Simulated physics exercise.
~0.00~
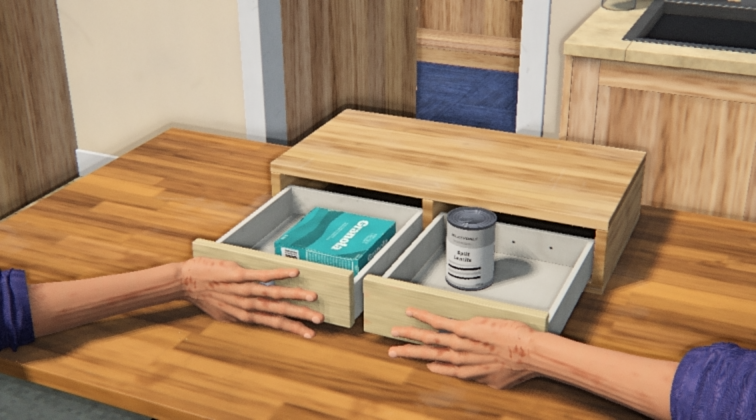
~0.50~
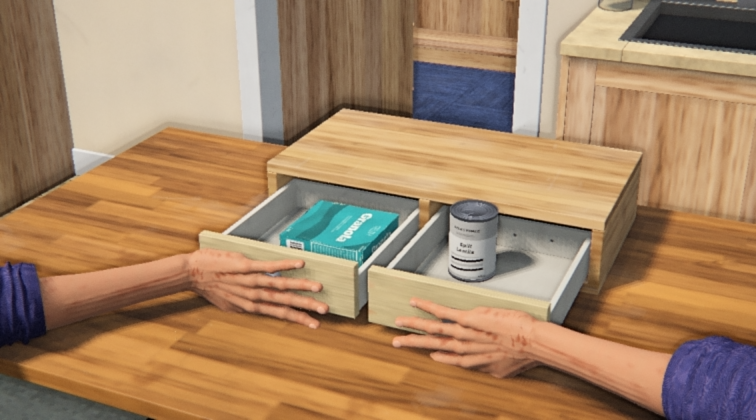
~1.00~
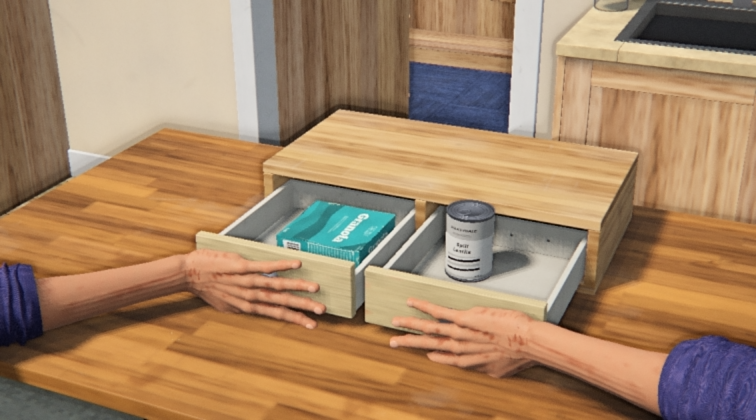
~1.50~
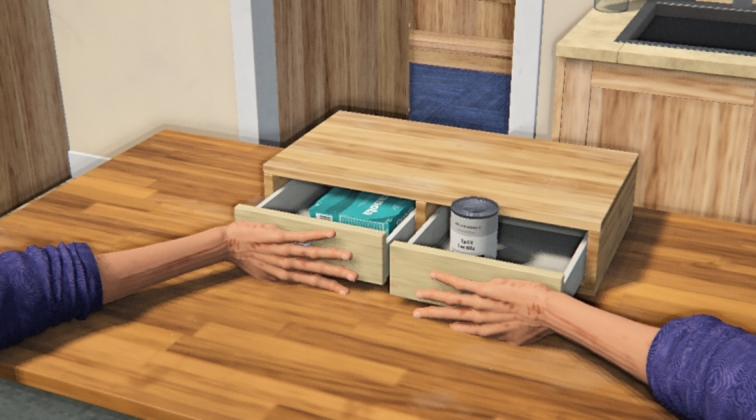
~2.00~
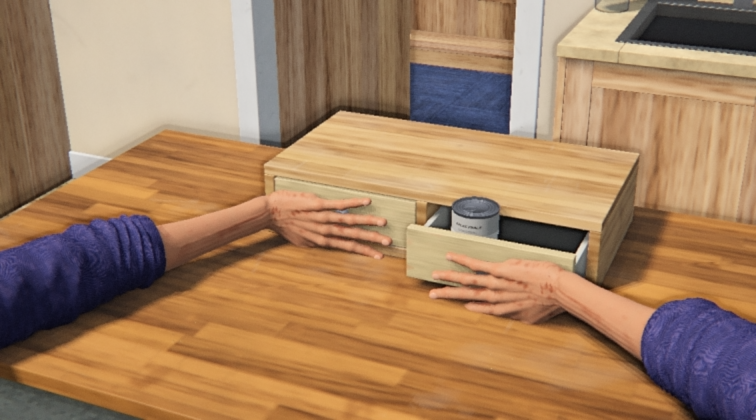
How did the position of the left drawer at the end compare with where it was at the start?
At the start the left drawer was pulled well out of the chest, and by the end it had moved back, up and to the right, and sat flush inside the chest.
Two hands rested on the fronts of two open drawers in a small wooden chest, one holding a turquoise packet and the other a grey-white tin, then pushed both inward; the left drawer shut flush while the right one stayed partly open.
